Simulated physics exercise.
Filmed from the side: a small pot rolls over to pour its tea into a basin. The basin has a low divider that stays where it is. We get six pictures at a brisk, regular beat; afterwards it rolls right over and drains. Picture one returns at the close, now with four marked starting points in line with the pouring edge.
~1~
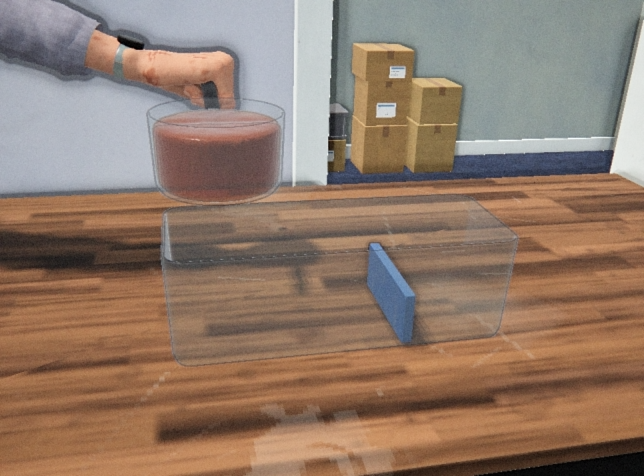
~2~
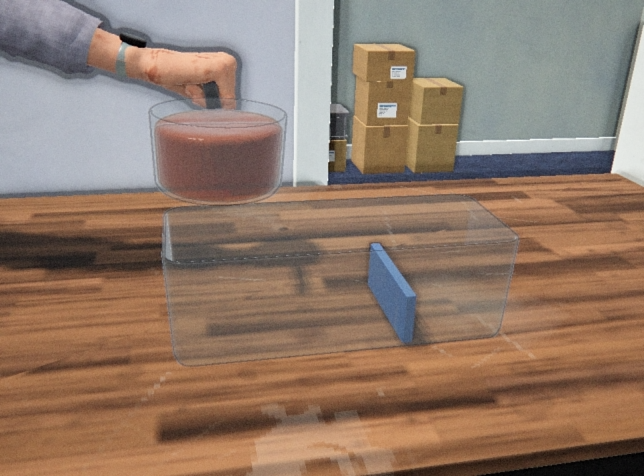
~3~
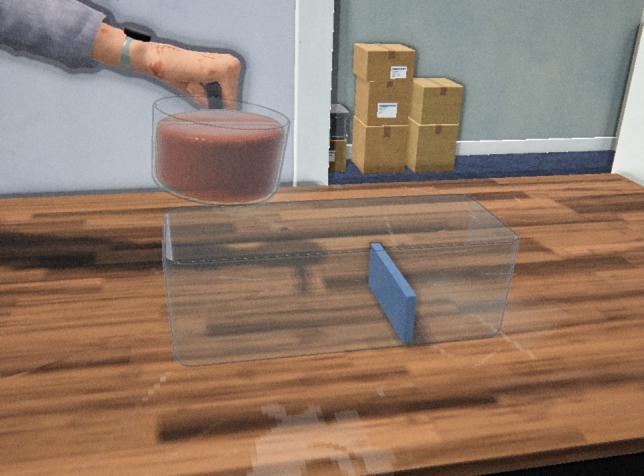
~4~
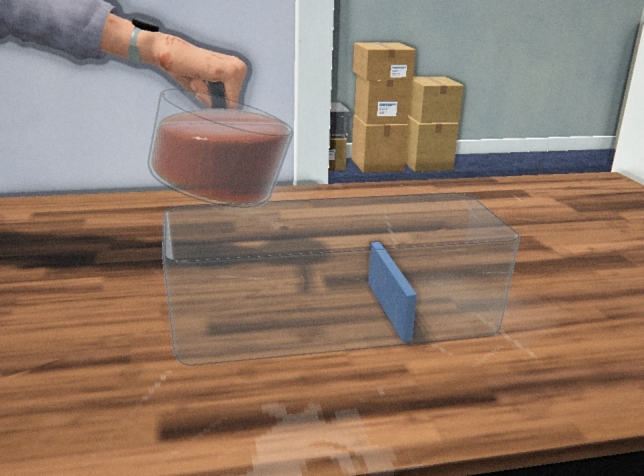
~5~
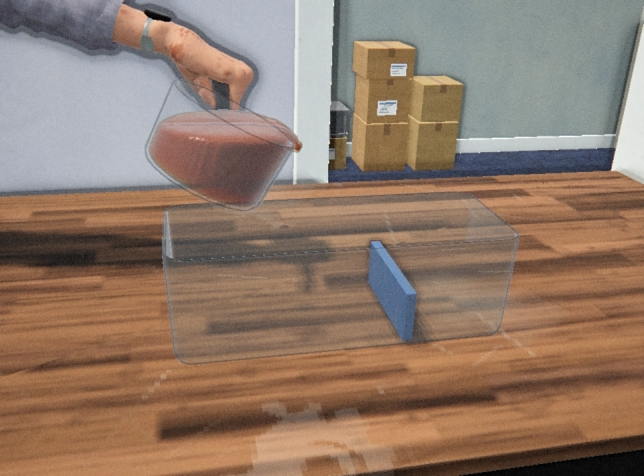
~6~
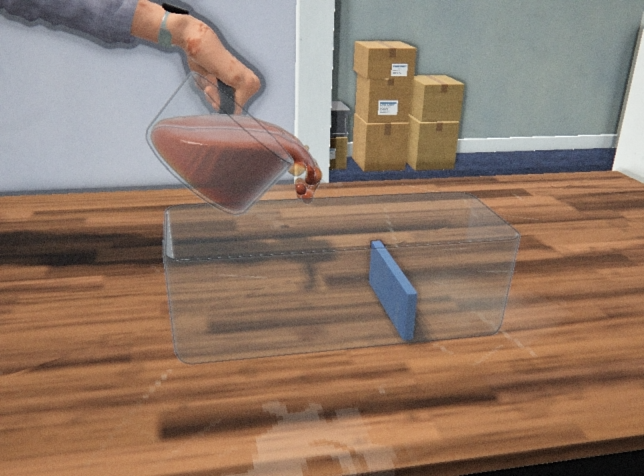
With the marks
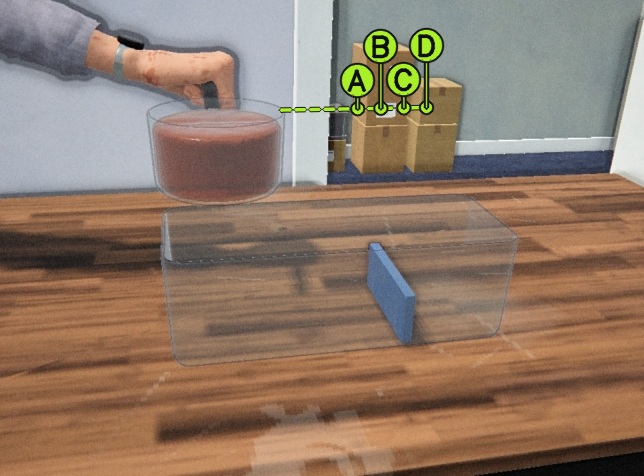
A hand held a clear pot of reddish-brown tea above a see-through basin with a blue wall inside, then tilted it rightward until tea ran over the lip in a small, blobby stream.
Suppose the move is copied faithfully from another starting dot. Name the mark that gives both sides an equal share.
I would pick dot A.
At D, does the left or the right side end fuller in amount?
The right side.
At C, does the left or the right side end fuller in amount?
The right side.
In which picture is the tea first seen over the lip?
In picture 5.
On the marked copy, A at (357, 108); B at (380, 108); C at (403, 107); D at (426, 107).
With A, about 51 % ends left of the wall and 48 % right of it.
With B, about 29 % ends left of the wall and 71 % right of it.
With C, about 15 % ends left of the wall and 85 % right of it.
With D, about 16 % ends left of the wall and 84 % right of it.
